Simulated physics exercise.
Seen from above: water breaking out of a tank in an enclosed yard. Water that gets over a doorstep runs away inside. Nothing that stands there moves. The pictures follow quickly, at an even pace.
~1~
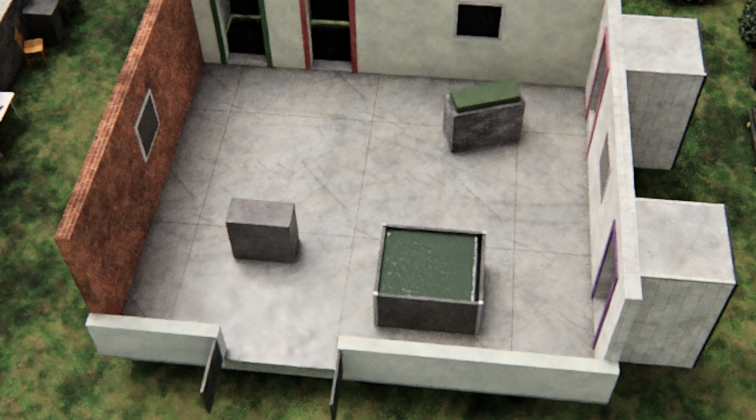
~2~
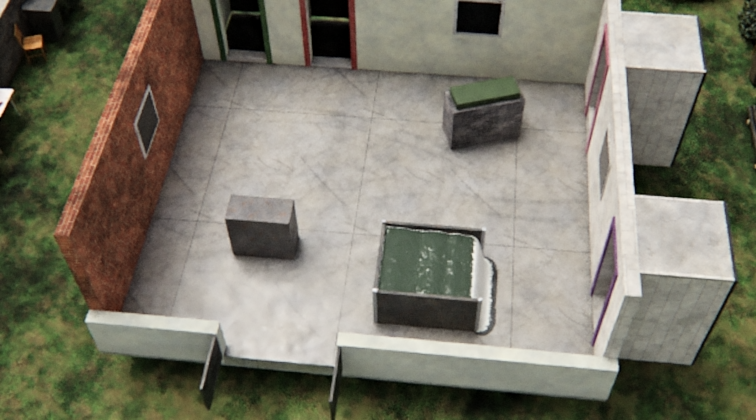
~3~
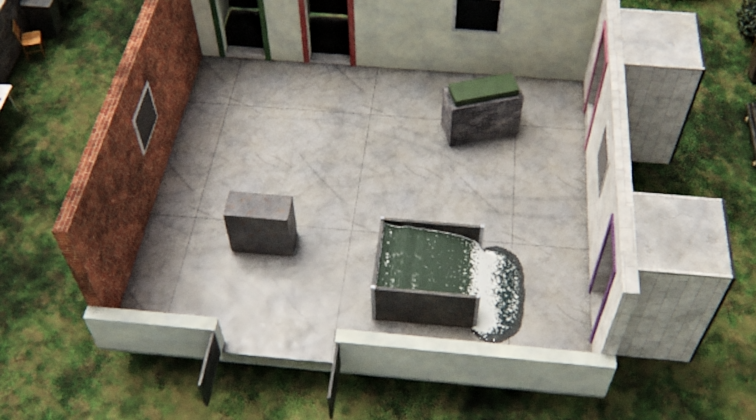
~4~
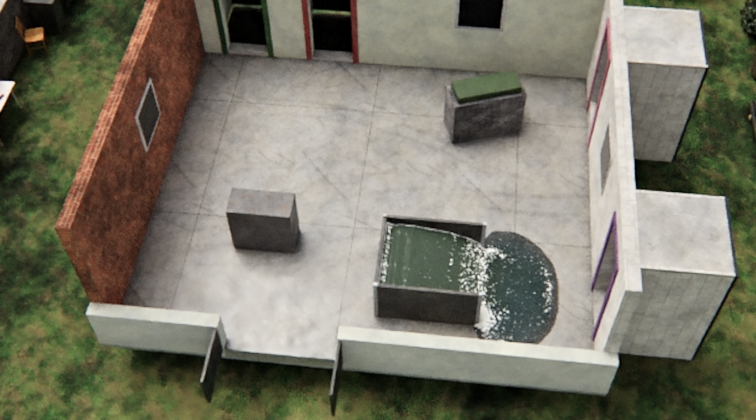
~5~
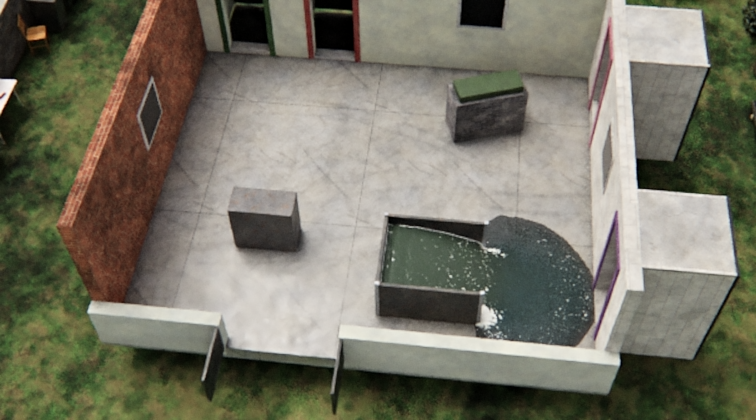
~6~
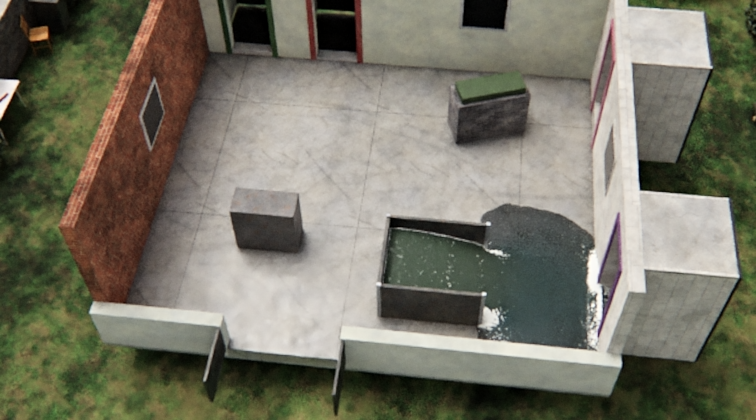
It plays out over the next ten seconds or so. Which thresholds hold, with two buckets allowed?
In the end: The purple door floods; the pink door holds within the limit; the green door holds within the limit; the red door holds within the limit.
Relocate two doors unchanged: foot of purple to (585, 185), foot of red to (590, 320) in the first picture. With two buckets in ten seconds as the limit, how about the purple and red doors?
Then: The purple one holds, the red one passes that mark.
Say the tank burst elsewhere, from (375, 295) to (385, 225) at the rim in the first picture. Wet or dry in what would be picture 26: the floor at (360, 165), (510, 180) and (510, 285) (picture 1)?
As listed: Awash, clear, clear.
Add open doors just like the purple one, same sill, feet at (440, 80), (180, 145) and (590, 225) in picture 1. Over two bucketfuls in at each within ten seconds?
In turn: Lets less in, keeps below it, is over.
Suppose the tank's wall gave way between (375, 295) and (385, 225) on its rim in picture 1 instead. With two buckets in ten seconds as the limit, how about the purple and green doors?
Purple stays under; green takes more.
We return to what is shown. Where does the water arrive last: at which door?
The green one.
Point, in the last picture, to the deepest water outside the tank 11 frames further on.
Around (596, 300).
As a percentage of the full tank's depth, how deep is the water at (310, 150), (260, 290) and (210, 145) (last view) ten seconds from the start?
About 2, 2 and 2 per cent.
A moment on, water covers 15 % of the floor; the purple door far over two buckets in, the pink door not reached, the green door not reached, the red door not reached.
Next, water covers 20 % of the floor; the purple door far over two buckets in, the pink door wet at the sill, nothing in, the green door not reached, the red door not reached.
Then, water covers 30 % of the floor; the purple door far over two buckets in, the pink door wet at the sill, nothing in, the green door not reached, the red door not reached.
Later, water covers 60 % of the floor; the purple door far over two buckets in, the pink door wet at the sill, nothing in, the green door not reached, the red door wet at the sill, nothing in.
In the end, water covers 85 % of the floor; the purple door far over two buckets in, the pink door wet at the sill, nothing in, the green door wet at the sill, nothing in, the red door wet at the sill, nothing in.
